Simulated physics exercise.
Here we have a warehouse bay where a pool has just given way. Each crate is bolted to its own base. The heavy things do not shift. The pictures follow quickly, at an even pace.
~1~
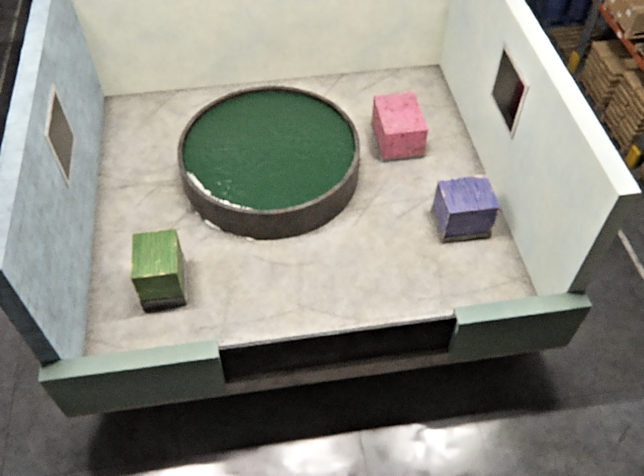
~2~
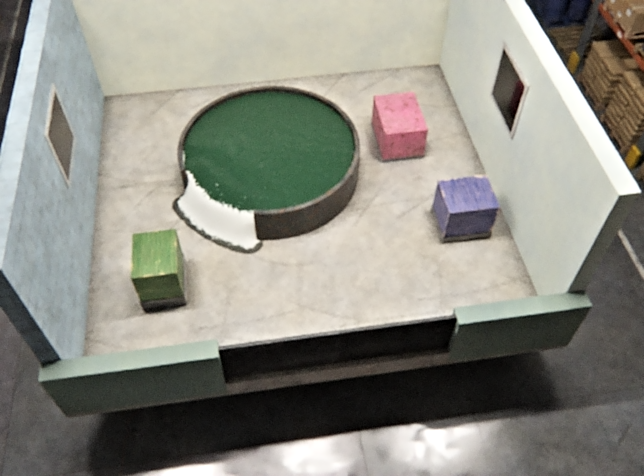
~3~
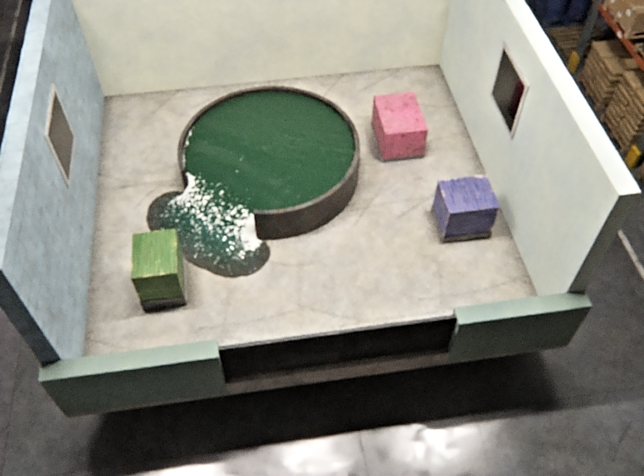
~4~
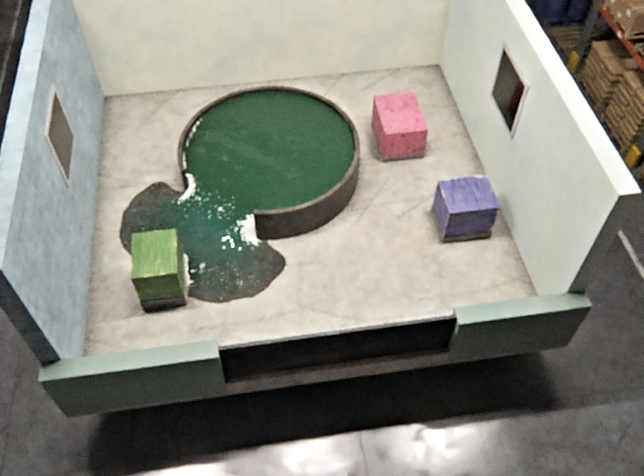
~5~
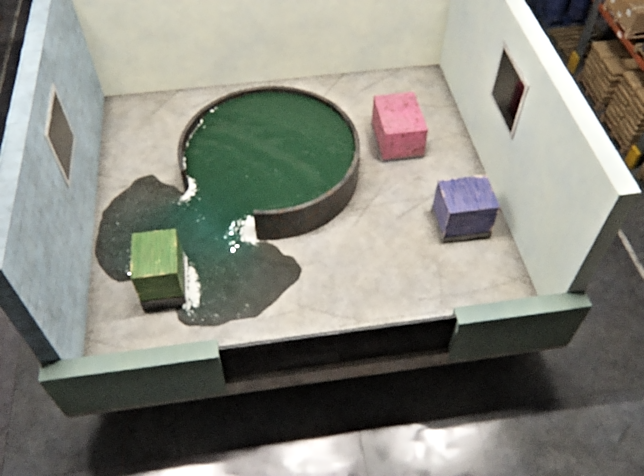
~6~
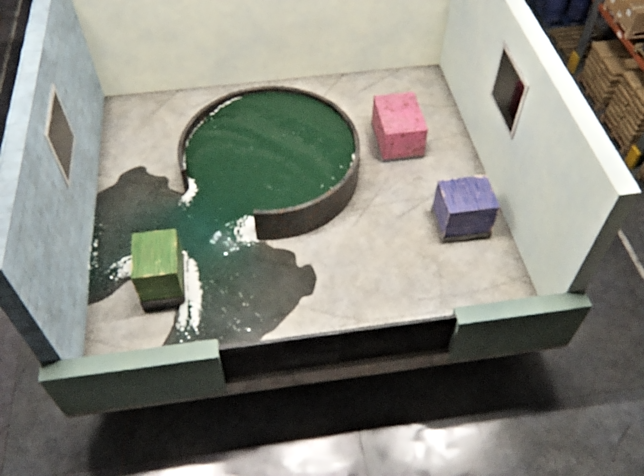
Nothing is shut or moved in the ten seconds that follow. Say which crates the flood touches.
In the end: The blue crate is wetted; the green crate is wetted; the pink crate is wetted.
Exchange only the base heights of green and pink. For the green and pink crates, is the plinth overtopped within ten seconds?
One by one: Green ends up wet, pink is spared.
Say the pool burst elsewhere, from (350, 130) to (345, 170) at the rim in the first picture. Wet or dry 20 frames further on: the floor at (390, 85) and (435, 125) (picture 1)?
In that order: Wet, awash.
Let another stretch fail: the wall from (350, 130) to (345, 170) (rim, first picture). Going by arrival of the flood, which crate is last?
It is the green one.
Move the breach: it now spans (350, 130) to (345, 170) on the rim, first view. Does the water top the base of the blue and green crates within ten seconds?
Then: Blue crate is soaked, green crate remains dry.
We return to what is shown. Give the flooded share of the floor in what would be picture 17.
Close to 35 %.
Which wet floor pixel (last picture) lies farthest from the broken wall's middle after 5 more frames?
I would point to (82, 386).
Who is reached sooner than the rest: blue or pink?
The blue one.
A moment on, water covers 20 % of the floor; the blue crate not reached, the green crate water round its plinth, the pink crate not reached.
Next, water covers 35 % of the floor; the blue crate not reached, the green crate water round its plinth, the pink crate not reached.
Then, water covers 65 % of the floor; the blue crate water round its plinth, the green crate water round its plinth, the pink crate not reached.
Later, water covers 95 % of the floor; the blue crate water round its plinth, the green crate water round its plinth, the pink crate water round its plinth.
In the end, water covers 100 % of the floor; the blue crate was topped, the green crate was topped, the pink crate was topped.
